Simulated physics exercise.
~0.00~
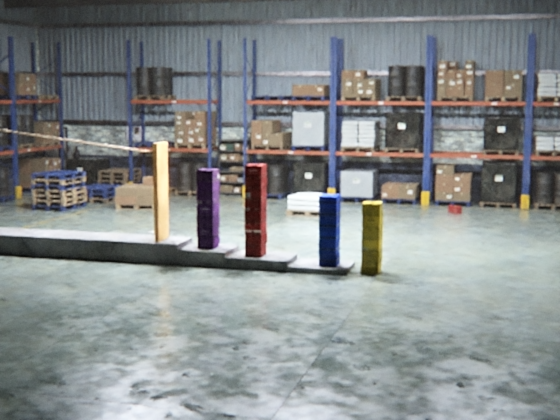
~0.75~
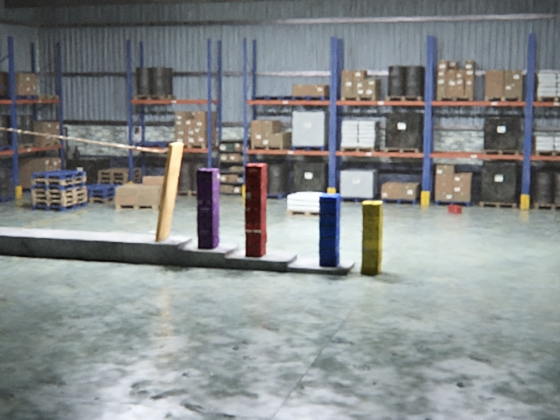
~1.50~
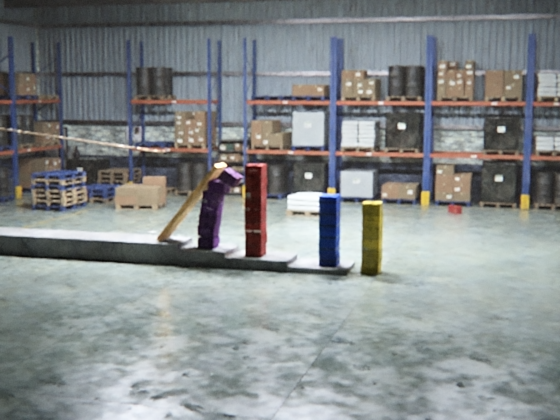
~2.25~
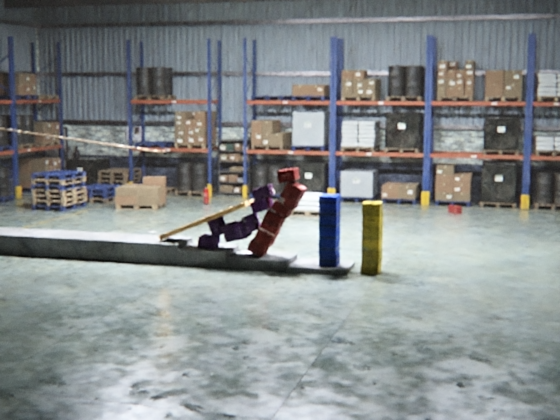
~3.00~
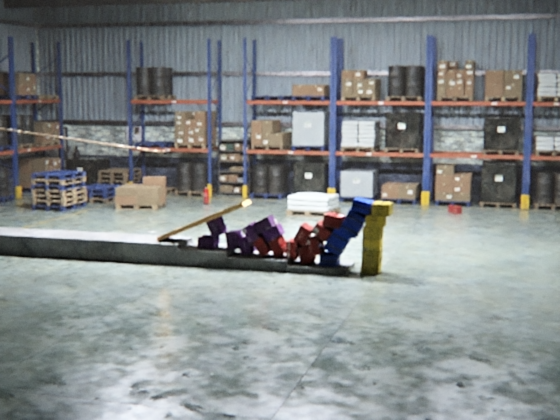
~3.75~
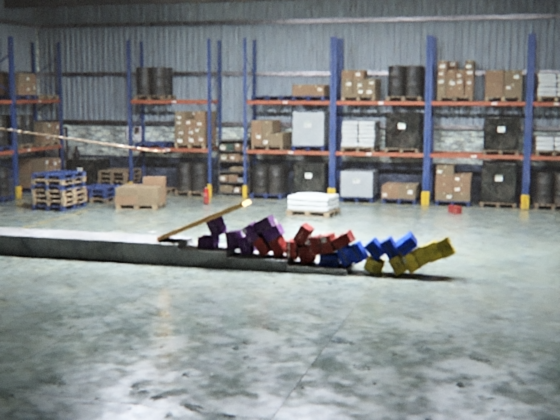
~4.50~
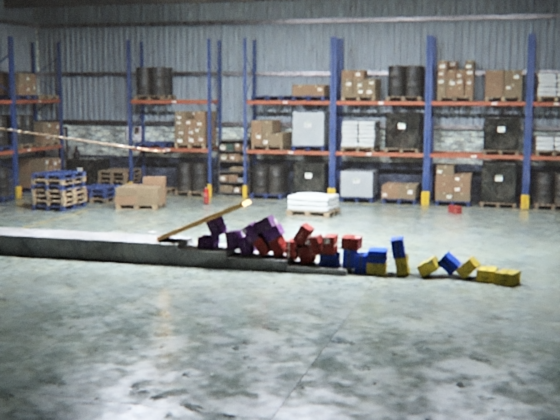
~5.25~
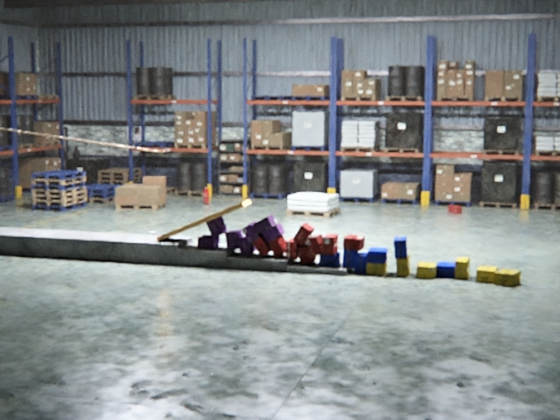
A wooden board tips right into stacked cartons, toppling the coloured piles into a scattered row.
